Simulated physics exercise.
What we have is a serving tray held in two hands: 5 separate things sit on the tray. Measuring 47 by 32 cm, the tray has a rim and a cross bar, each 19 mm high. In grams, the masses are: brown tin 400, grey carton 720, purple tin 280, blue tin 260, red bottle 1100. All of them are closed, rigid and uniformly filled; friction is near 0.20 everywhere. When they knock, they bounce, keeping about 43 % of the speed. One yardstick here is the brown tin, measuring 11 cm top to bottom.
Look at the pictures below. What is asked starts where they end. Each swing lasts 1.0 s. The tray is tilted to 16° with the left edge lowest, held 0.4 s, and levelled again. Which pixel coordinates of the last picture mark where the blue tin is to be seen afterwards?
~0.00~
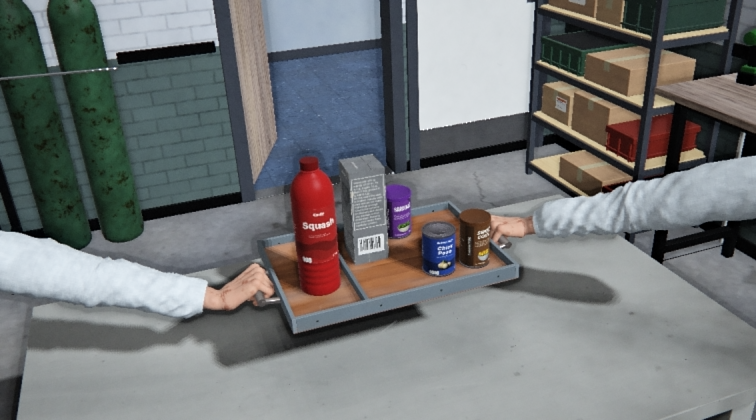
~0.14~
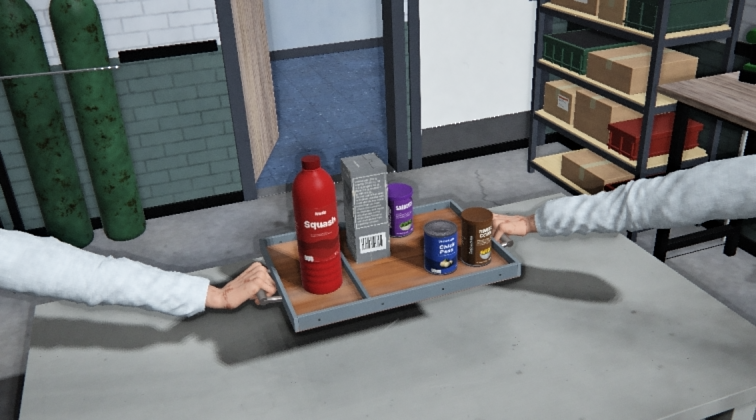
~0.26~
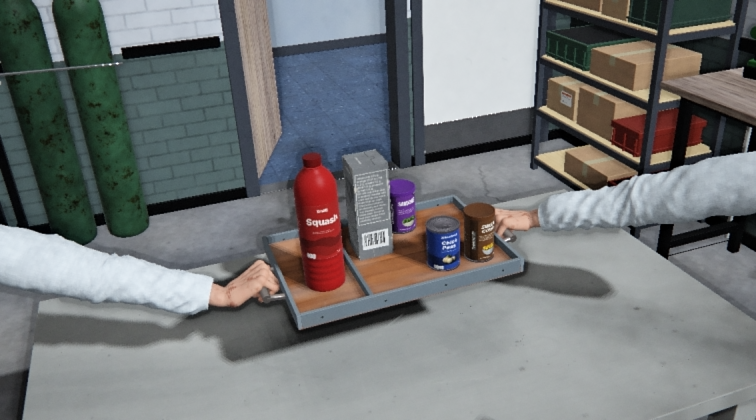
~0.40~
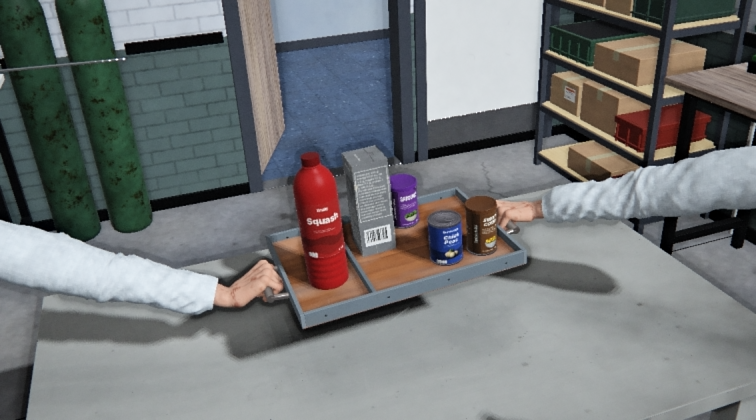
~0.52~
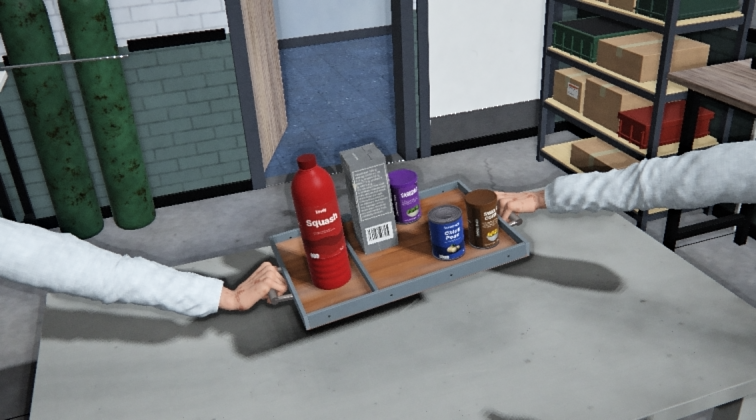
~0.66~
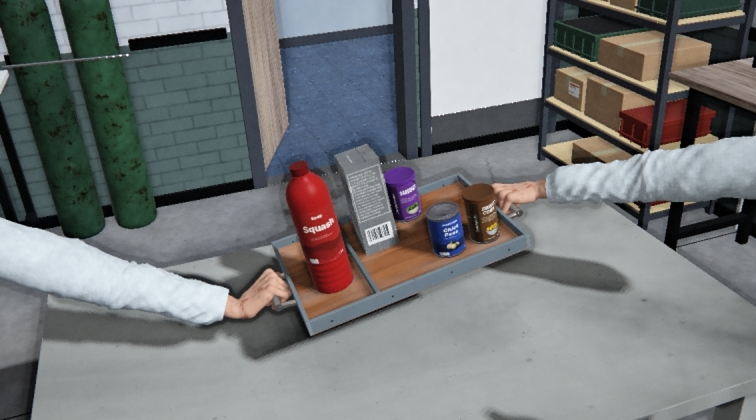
The blue tin is to be seen near (383, 250) in pixels.
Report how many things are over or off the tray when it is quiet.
That comes to 2.
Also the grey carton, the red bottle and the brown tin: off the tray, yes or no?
Grey carton: Goes out of bounds; red bottle: Goes out of bounds; brown tin: Stays in bounds.
After 1.36 s, tilt 16°, left edge down; blue tin slid 13 cm near (389, 253); red bottle tipped 21° from how it sat; brown tin slid 12 cm.
After 1.86 s, tilt 12°, left edge down; red bottle now off the tray; blue tin slid 15 cm near (380, 255); grey carton on its side.
By the end (3.0 s), off the tray, grey carton and red bottle; not toppled but over 5 cm from the start, brown tin, purple tin and blue tin. Seen from the same camera at the end, blue tin near (383, 250).
